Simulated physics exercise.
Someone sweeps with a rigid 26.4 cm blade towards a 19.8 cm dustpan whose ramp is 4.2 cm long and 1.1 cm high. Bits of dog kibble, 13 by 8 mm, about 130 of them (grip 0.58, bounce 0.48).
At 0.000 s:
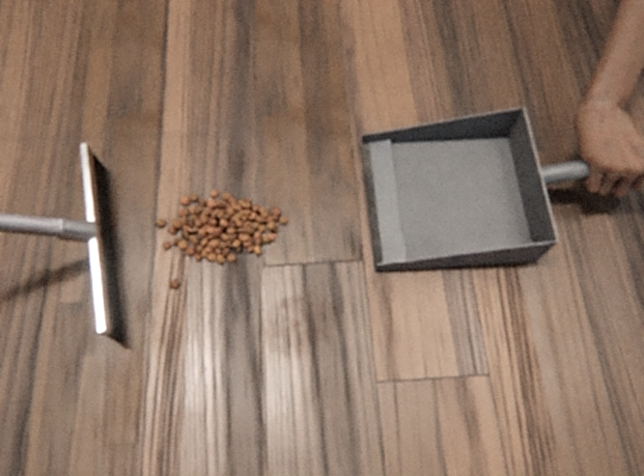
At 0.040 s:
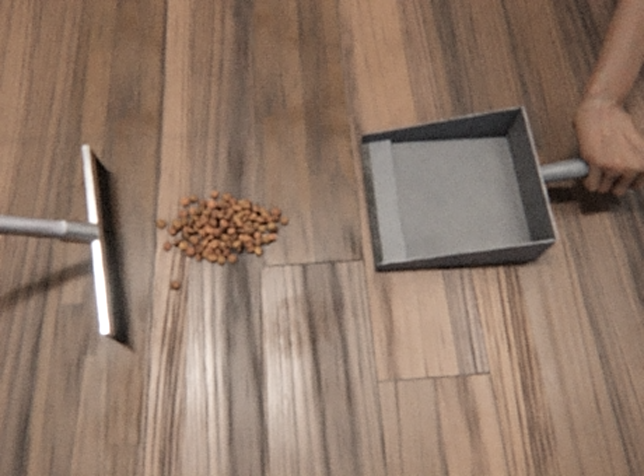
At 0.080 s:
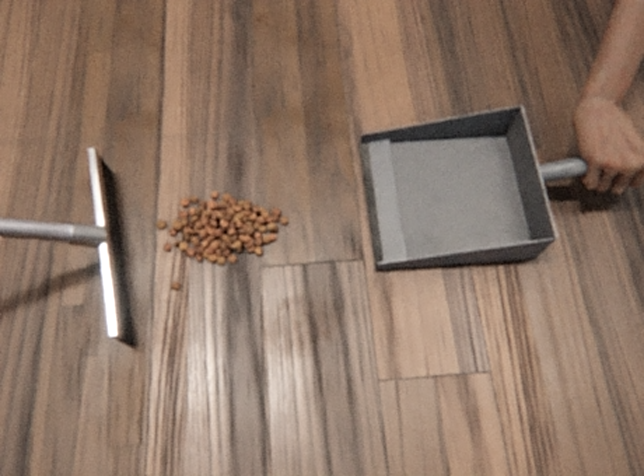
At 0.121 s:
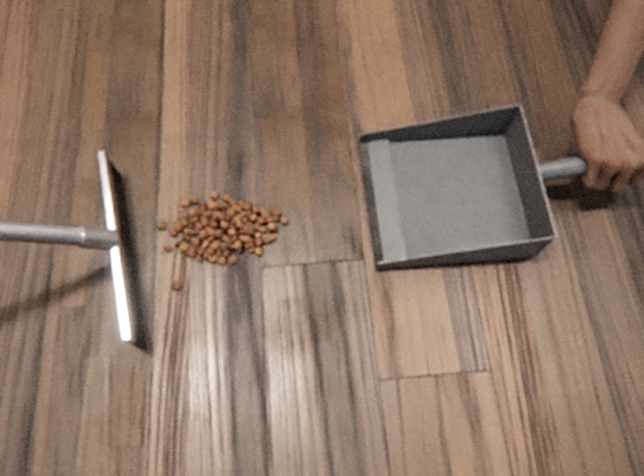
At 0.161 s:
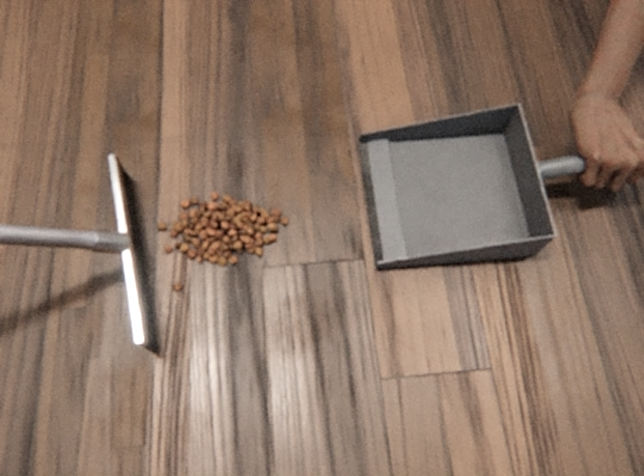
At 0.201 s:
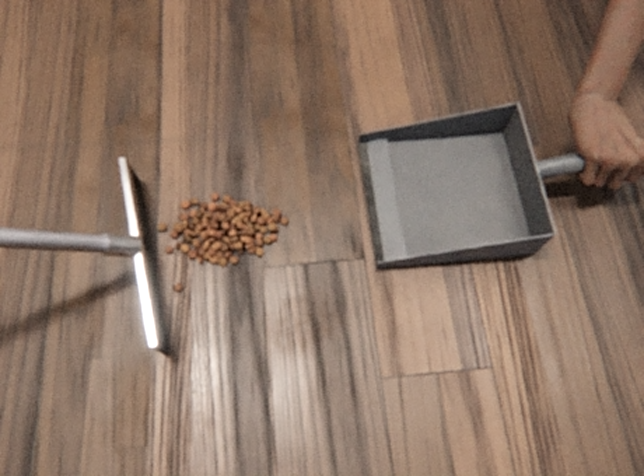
A hand held a grey dustpan nearly still on the wood floor at the right, while a thin blade on a pole slid slowly rightward from the left, nearing an unmoved pile of brown kibble.
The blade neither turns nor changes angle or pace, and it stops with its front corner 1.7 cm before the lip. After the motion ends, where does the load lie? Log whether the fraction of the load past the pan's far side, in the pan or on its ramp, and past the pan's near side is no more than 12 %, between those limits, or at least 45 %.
Far side: No more than 12 %; pan: No more than 12 %; near side: Between the limits.
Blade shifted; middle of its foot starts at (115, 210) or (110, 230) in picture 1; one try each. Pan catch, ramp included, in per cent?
Estimates: 5 percent and 0 percent.
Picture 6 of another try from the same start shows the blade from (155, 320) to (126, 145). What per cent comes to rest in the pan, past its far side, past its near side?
Pan: 25, far side: 10, near side: 0.
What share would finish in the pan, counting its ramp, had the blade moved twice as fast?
In that case close to 5 per cent.
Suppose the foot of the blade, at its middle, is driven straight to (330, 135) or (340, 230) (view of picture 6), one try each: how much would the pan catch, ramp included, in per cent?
Close to 25 and 10 in a hundred, in that order.
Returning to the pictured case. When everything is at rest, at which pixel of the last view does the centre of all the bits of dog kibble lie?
(348, 230) or so.
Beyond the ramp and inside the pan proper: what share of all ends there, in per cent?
Close to 0 per cent.
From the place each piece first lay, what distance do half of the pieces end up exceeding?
That distance is close to 16 cm.
Then, at 0.56 s, middle of the blade 18 cm from the lip; 0 % over the lip, far side 0 %, near side 0 %.
After 0.80 s, middle of the blade 9 cm from the lip; 0 % over the lip, far side 0 %, near side 10 %.
After 1.16 s, middle of the blade 4 cm from the lip; 5 % over the lip, far side 0 %, near side 15 %.
In the end, at 1.5 s, far side 0 %, pan 5 %, near side 15 %, in front of the lip or behind the blade 80 %.
